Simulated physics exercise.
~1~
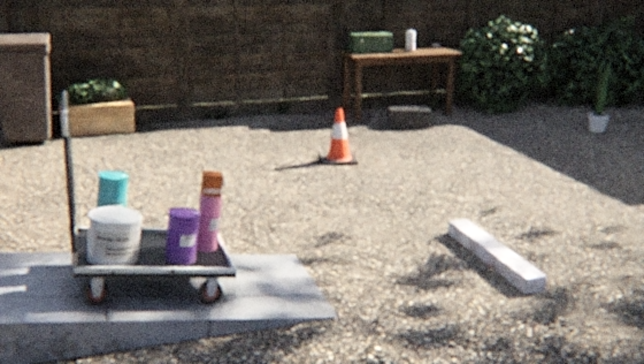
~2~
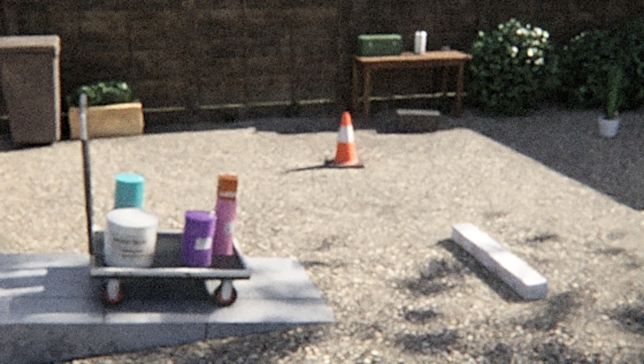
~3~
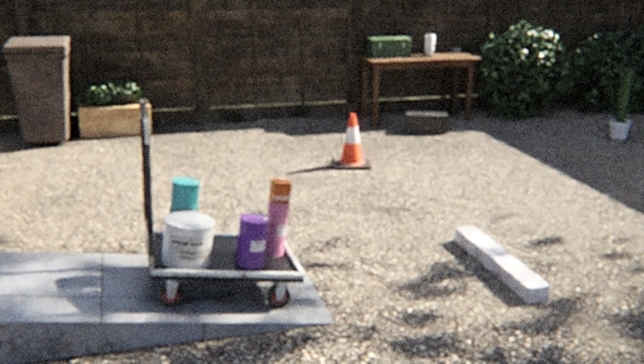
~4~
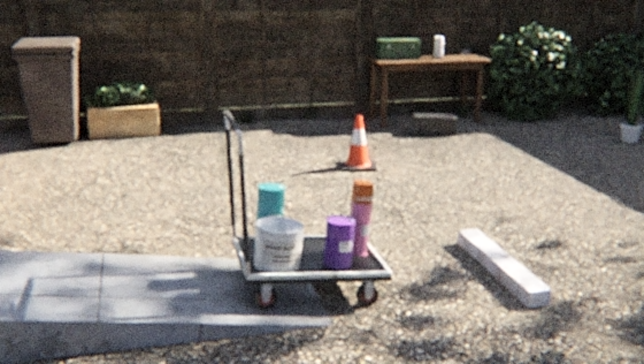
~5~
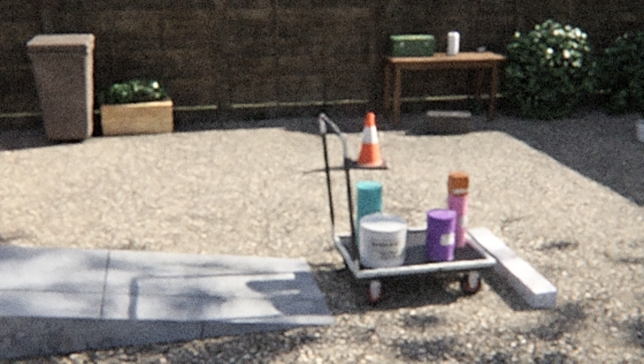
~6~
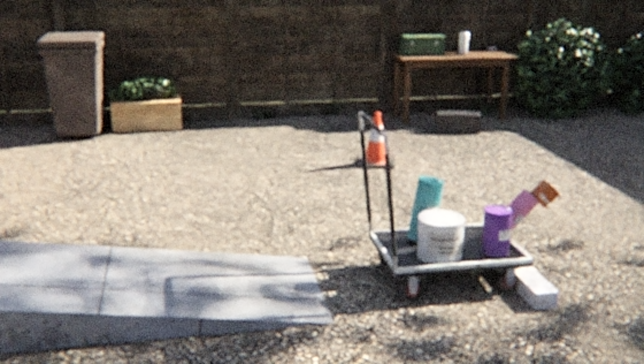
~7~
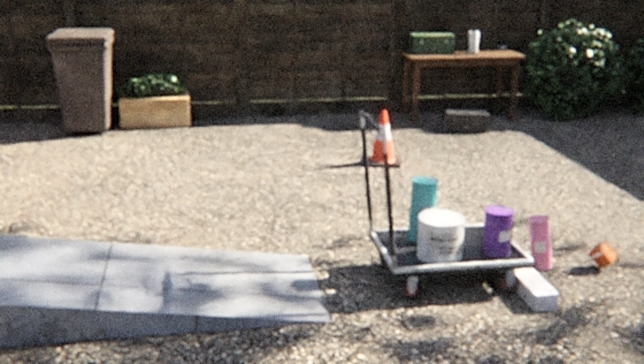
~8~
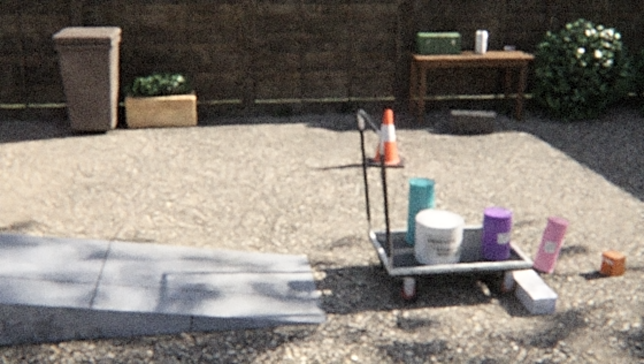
Trolley of coloured containers rolling down a ramp and stopping at a white kerb, throwing pink canister and orange box onto the gravel.
